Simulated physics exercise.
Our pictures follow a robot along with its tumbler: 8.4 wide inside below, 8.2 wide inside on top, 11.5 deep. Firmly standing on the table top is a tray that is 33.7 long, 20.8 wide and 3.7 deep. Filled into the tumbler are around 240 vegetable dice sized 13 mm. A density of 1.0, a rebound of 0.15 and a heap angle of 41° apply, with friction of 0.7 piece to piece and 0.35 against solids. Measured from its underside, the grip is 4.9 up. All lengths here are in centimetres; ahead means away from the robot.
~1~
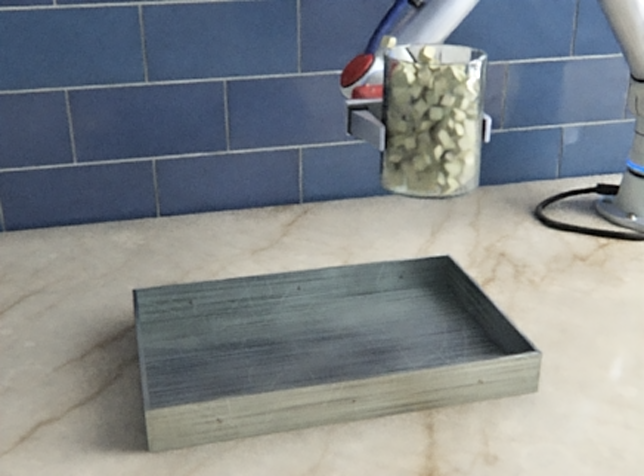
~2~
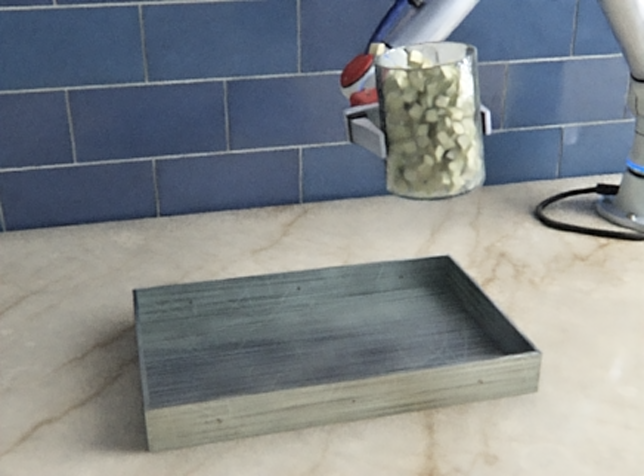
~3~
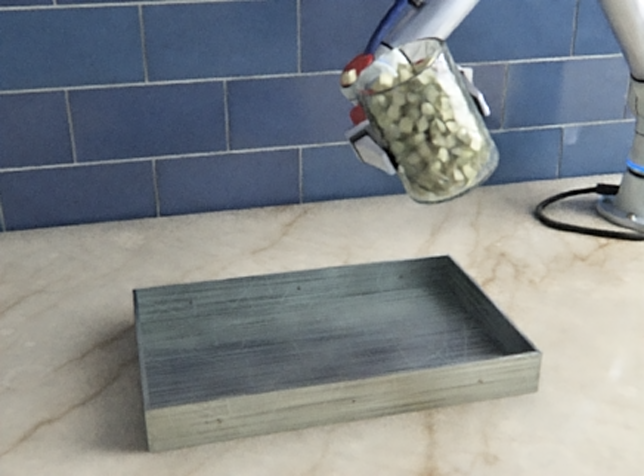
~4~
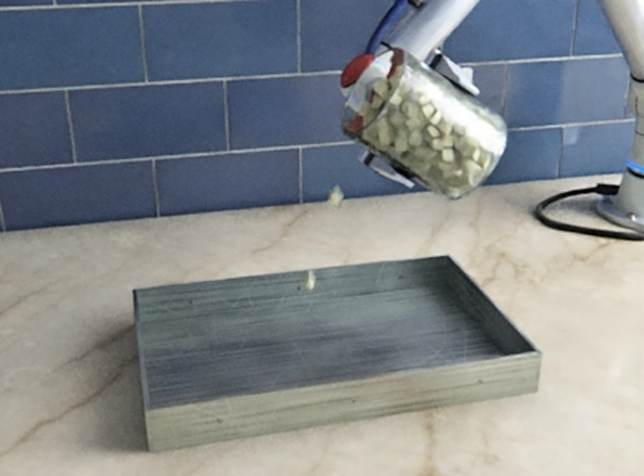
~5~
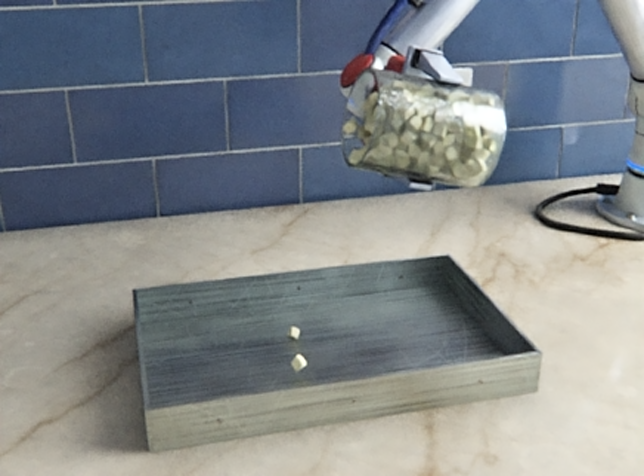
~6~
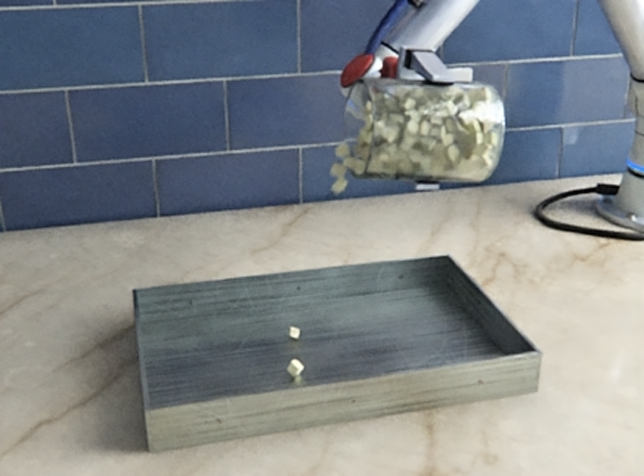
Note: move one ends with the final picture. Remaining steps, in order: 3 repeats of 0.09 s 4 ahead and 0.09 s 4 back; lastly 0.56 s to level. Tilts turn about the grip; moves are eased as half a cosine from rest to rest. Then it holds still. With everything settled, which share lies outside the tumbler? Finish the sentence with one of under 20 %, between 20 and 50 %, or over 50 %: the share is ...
The share is over 50 %.
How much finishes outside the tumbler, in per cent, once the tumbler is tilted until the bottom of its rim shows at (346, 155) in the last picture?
About 45 %.
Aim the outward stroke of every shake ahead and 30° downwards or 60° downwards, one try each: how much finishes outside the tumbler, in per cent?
Result: Approx. 40 % and 25 %, one try each.
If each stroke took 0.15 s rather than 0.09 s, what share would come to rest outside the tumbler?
That gives about 45 percent.
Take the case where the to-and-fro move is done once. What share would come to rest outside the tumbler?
About 50 per cent, then.
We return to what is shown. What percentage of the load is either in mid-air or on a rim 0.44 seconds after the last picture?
I'd put it near 11 per cent.
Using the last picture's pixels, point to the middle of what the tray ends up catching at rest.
Centre estimate: Around (243, 356).
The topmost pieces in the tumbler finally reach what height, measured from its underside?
Roughly 5.0 centimetres.
Then, 0.44 s later, tilted 84° forward, highest piece 23 above the table; 111 in the tray, 101 in the tumbler, 27 in flight or on a rim.
Then, 0.88 s later, tilted 28° forward, highest piece 25 above the table; 181 in the tray, 58 in the tumbler.
Then, 1.30 s later, level, highest piece 22 above the table; 181 in the tray, 58 in the tumbler.
Then, 2.35 s later, level, highest piece 22 above the table; 181 in the tray, 58 in the tumbler.
At rest, 181 in the tray, 58 in the tumbler. That is 76 % outside the tumbler.
